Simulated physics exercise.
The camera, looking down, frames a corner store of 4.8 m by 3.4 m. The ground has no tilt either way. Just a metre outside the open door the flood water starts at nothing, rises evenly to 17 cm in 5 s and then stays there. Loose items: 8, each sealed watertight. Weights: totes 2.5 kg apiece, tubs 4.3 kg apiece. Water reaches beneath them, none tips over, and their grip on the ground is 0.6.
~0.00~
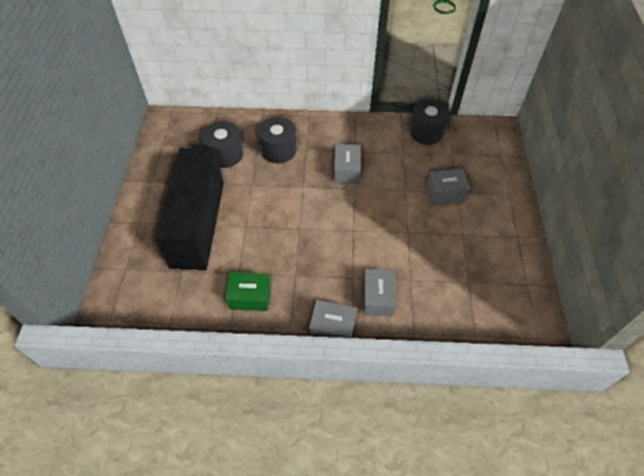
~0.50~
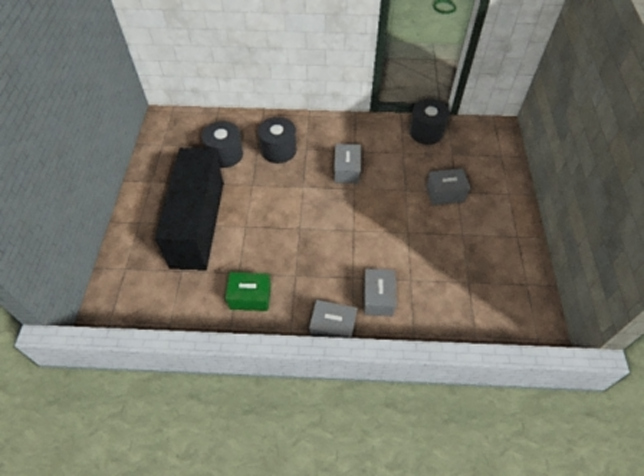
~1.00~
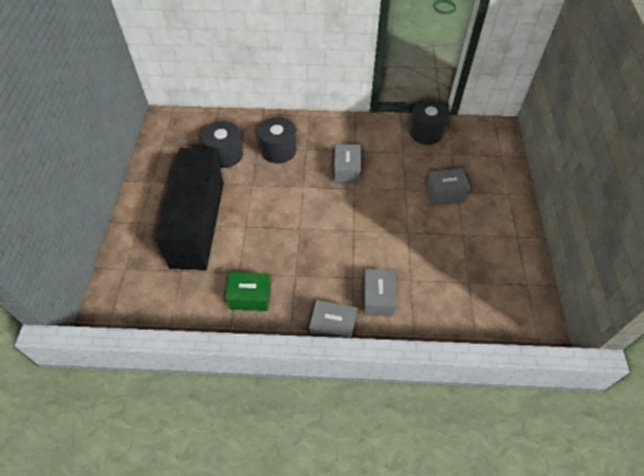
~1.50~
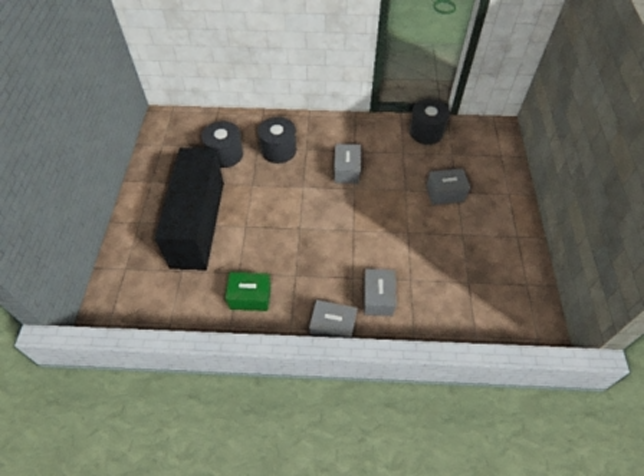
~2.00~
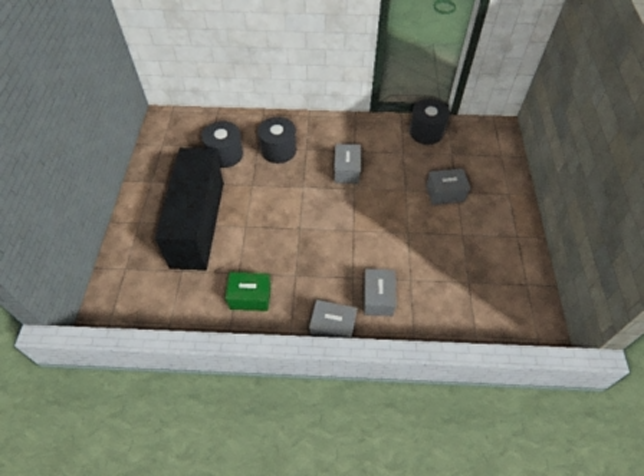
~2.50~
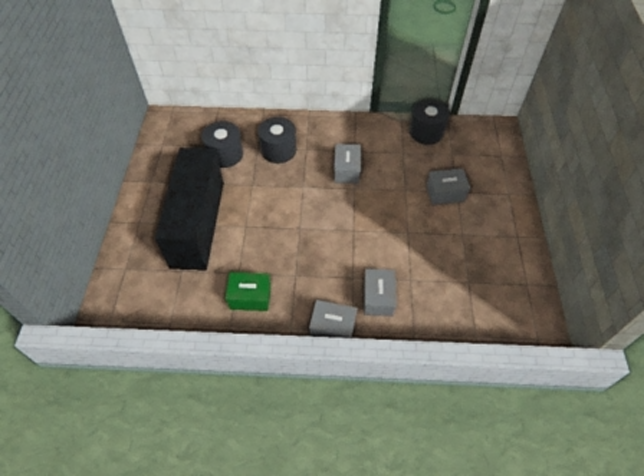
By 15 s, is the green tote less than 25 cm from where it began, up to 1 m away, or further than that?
Result: A long trip.
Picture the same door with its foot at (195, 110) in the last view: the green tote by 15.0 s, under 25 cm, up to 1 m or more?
In that case the green tote travels far.
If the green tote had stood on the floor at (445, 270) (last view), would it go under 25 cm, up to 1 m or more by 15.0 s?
Looks like it is swept a long way.
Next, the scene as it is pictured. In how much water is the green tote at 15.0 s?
Roughly 7 cm at that moment.
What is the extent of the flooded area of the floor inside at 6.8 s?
Roughly 11.5 m2 of it is wet.
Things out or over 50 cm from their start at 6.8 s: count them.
3.
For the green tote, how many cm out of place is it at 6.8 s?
Close to 5 cm.
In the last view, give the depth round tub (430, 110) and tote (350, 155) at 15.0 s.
First about 10 cm, second about 5 cm.
After 3.5 s the green tote is near (248, 286), 0.0 m from its start, aground; 0 afloat.
After 6.8 s the green tote is near (243, 288), 0.0 m from its start, aground; 3 afloat.
After 11.0 s the green tote is near (107, 252), 1.5 m from its start, afloat; 6 afloat.
After 15.0 s the green tote is near (220, 100), 2.7 m from its start, afloat; 8 afloat.
